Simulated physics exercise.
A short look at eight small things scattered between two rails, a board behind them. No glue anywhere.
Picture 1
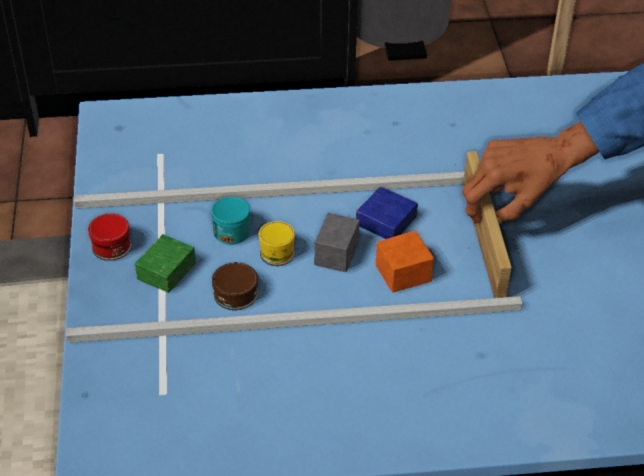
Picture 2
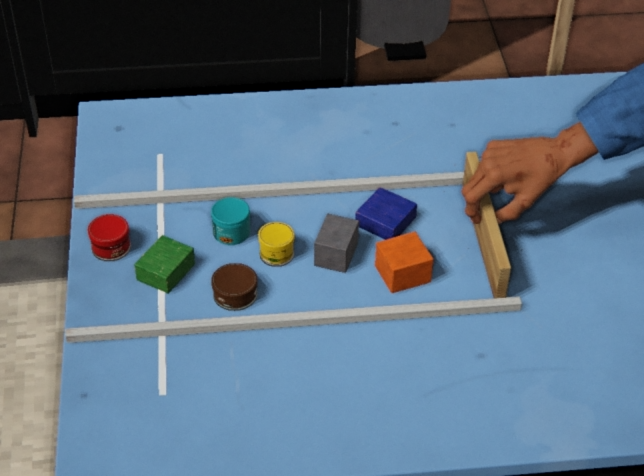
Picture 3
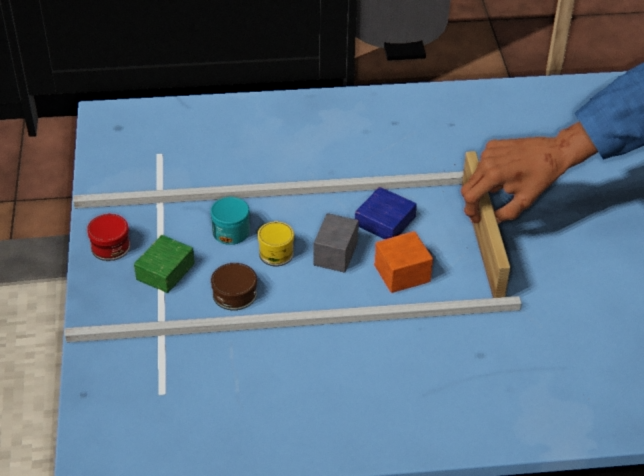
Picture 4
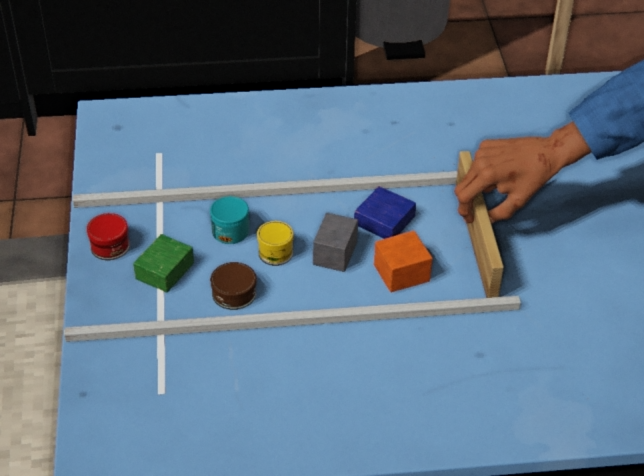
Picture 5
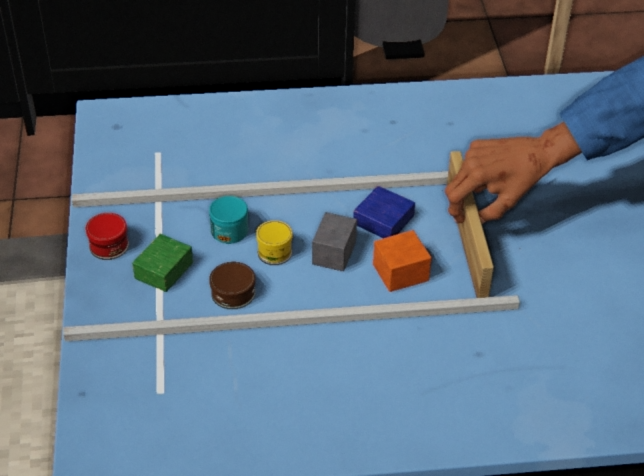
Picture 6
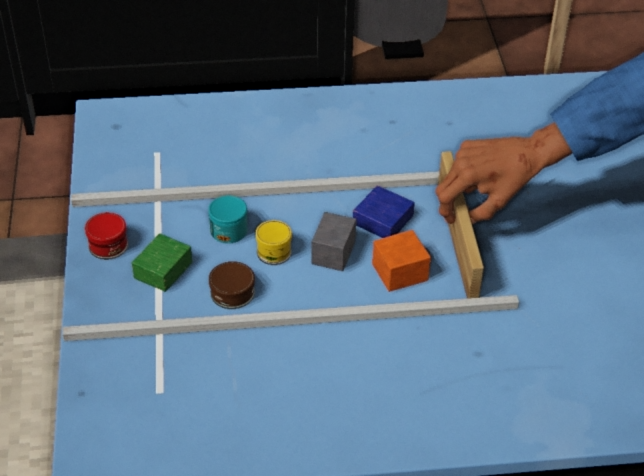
At the start, a hand holds a wooden board upright at the right end of two pale rails, with blocks and round tubs scattered between them and a white strip crossing the left side. The board stays almost still, then the hand slides it a short way left, while the objects barely change place.
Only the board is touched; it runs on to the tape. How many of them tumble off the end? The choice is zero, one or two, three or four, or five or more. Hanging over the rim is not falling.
The number that fall off is one or two.
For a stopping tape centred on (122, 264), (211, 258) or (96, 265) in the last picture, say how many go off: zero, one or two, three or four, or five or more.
Taking them in turn, five or more; zero; 5 or more.
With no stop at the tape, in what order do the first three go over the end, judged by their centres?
In order: The red tin, then the green block, then the yellow tin.
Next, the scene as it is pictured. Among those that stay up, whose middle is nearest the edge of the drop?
The yellow tin.
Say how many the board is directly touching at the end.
The number is 2.
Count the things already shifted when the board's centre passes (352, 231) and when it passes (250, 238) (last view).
By then 4, and 7.
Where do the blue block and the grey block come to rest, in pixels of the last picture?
First (127, 232), then (99, 256).
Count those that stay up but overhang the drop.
That would be 1.
Early on, none off yet; red tin at rest near (107, 236); green block at rest near (162, 262); brown pot at rest near (232, 285).
A while later, none off yet; red tin at rest near (107, 236); green block travelled a little near (149, 267); brown pot travelled about its own width near (190, 288).
Finally, the number that fall off is one or two; lost, green block and red tin.
